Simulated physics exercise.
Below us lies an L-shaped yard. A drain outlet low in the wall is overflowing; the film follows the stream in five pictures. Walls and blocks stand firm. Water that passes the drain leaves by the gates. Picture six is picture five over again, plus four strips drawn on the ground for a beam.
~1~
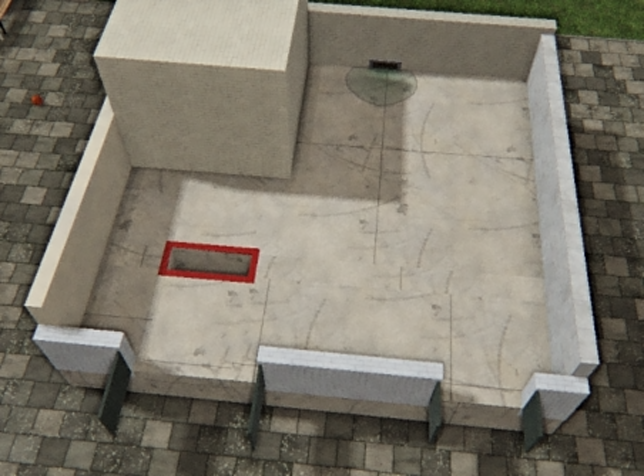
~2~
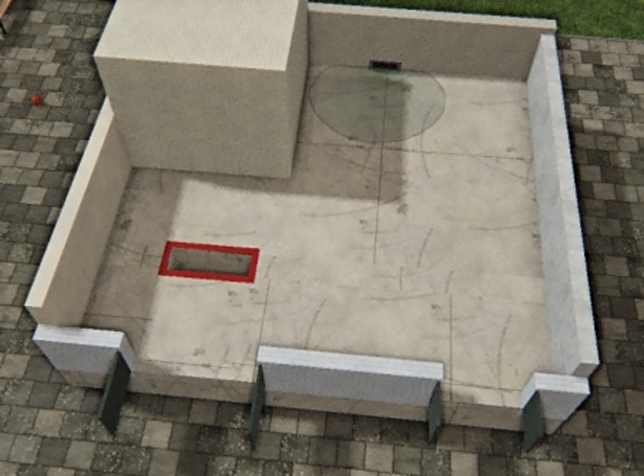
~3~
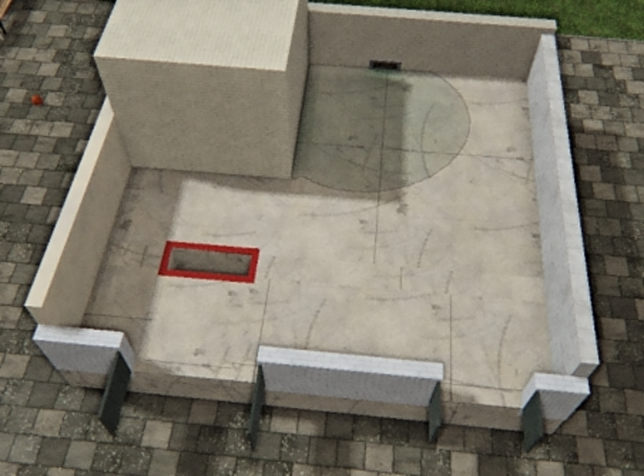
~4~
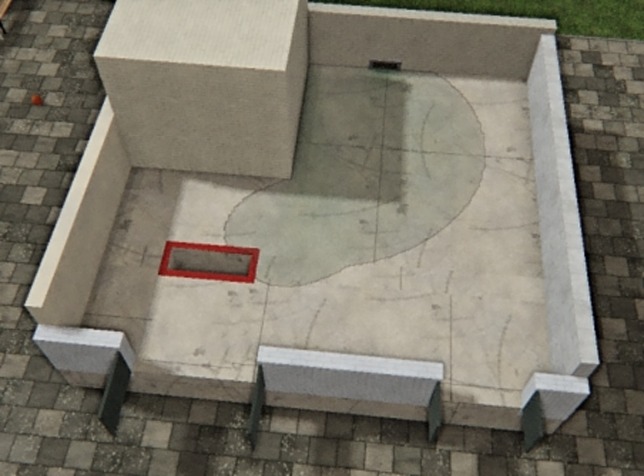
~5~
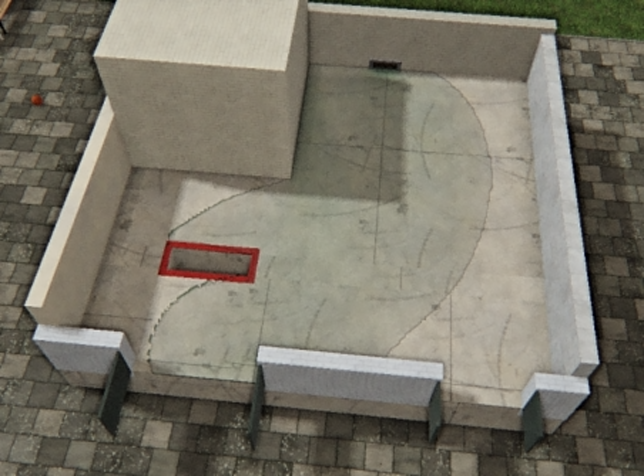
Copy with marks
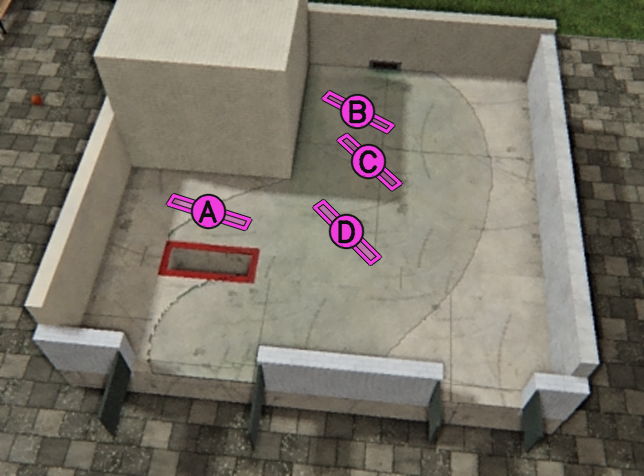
Shallow water spreading from an outfall in the back wall across an L-shaped walled yard, rounding the block and reaching a red-edged drain pit.
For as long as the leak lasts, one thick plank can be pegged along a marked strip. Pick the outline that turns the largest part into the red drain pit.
Take D.
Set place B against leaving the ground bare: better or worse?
It is worse.
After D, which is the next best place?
A.
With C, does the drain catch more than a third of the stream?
No.
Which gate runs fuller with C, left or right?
The left gate.
On the marked copy, A from (171, 199) to (247, 224); B from (326, 95) to (389, 128); C from (342, 137) to (396, 186); D from (319, 204) to (374, 260).
For place A, about 22 % of the stream runs into the red drain pit, about 77 % out by the gates.
For place B, about 16 % of the stream runs into the red drain pit, about 84 % out by the gates.
For place C, about 17 % of the stream runs into the red drain pit, about 83 % out by the gates.
For place D, about 32 % of the stream runs into the red drain pit, about 67 % out by the gates.
